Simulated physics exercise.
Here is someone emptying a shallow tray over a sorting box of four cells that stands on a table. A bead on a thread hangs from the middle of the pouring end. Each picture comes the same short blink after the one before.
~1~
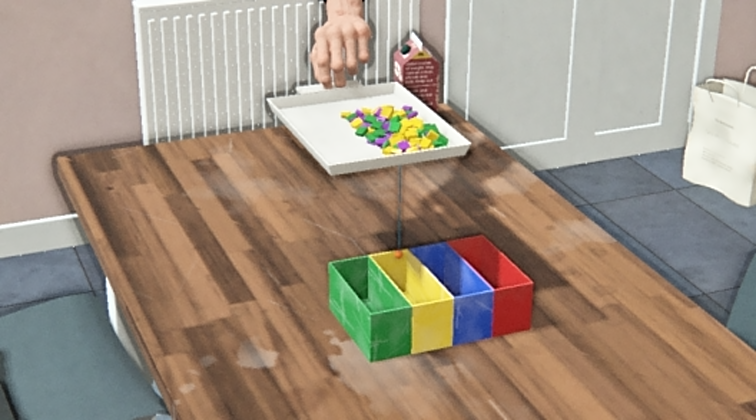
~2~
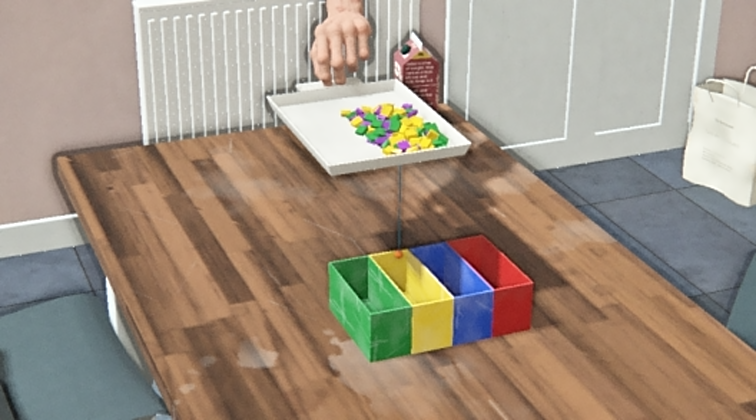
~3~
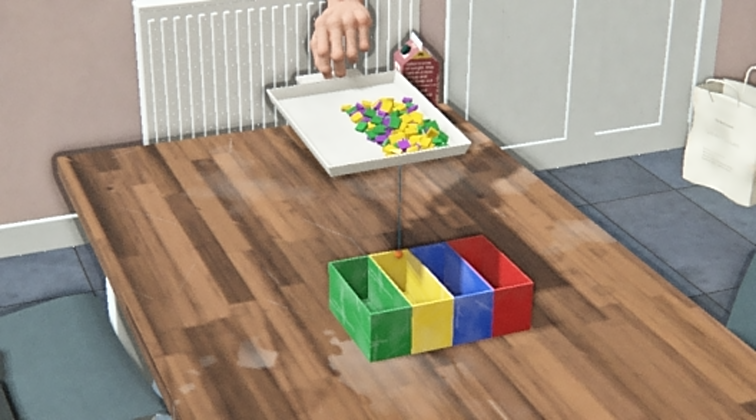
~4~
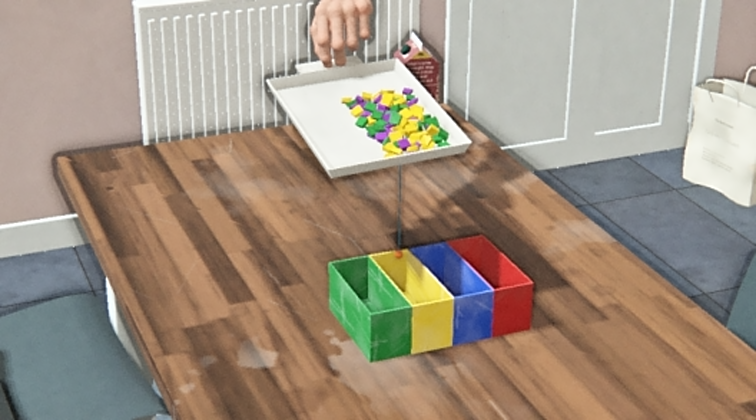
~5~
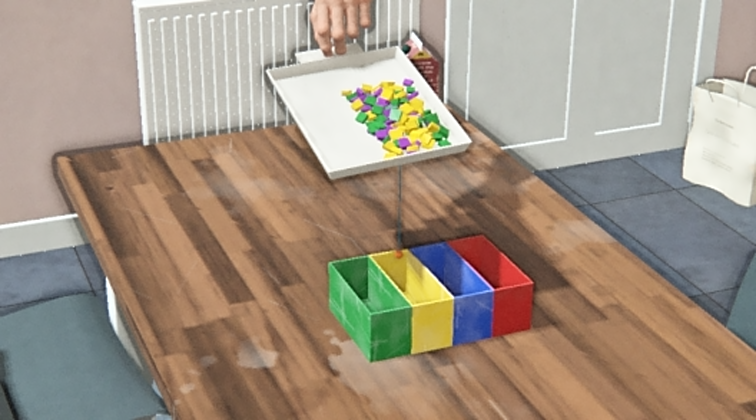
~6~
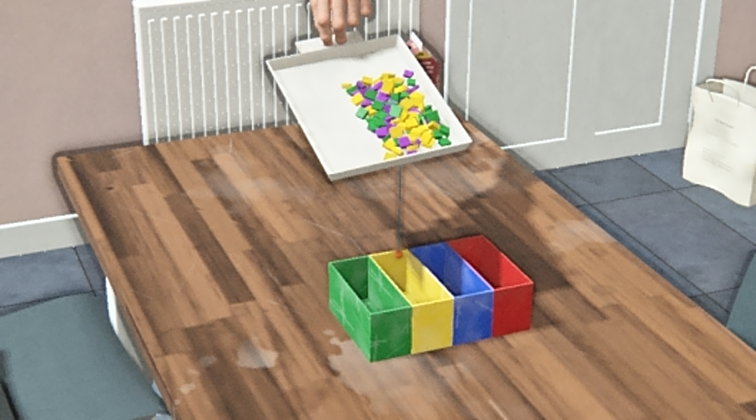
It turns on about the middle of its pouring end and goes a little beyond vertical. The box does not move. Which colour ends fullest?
The green one ends fullest.
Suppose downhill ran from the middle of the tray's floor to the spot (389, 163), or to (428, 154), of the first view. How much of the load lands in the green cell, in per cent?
The first gives 20 %, the second 0 %.
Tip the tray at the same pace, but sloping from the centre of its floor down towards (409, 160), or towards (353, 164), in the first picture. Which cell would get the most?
The first try: The cell in blue. The second: The cell in green.
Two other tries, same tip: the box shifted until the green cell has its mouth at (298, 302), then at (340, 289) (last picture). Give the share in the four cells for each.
Roughly 100 per cent, and 100 per cent.
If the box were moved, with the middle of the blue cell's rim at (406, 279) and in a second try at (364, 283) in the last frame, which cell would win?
At the first place the yellow one, at the second that blue cell.
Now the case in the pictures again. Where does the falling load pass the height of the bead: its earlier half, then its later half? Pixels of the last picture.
Early half (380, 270), late half (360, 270).
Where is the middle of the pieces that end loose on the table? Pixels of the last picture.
Near (312, 347).
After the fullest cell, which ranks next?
It is the yellow one.
Just after the last frame, tray tipped steeply; almost all on the tray; about a tenth falling or outside the box.
A moment on, tray tipped past a quarter turn; just a few on the tray; roughly a third in the green cell; roughly a quarter in the yellow cell; just a few in the blue cell; roughly a third falling or outside the box.
Further on, tray tipped past a quarter turn; roughly half in the green cell; roughly a quarter in the yellow cell; about a tenth in the blue cell; roughly a quarter falling or outside the box.
When it is over, tray tipped past a quarter turn; roughly half in the green cell; roughly a quarter in the yellow cell; about a tenth in the blue cell; not one in the red cell; roughly a quarter outside the box.
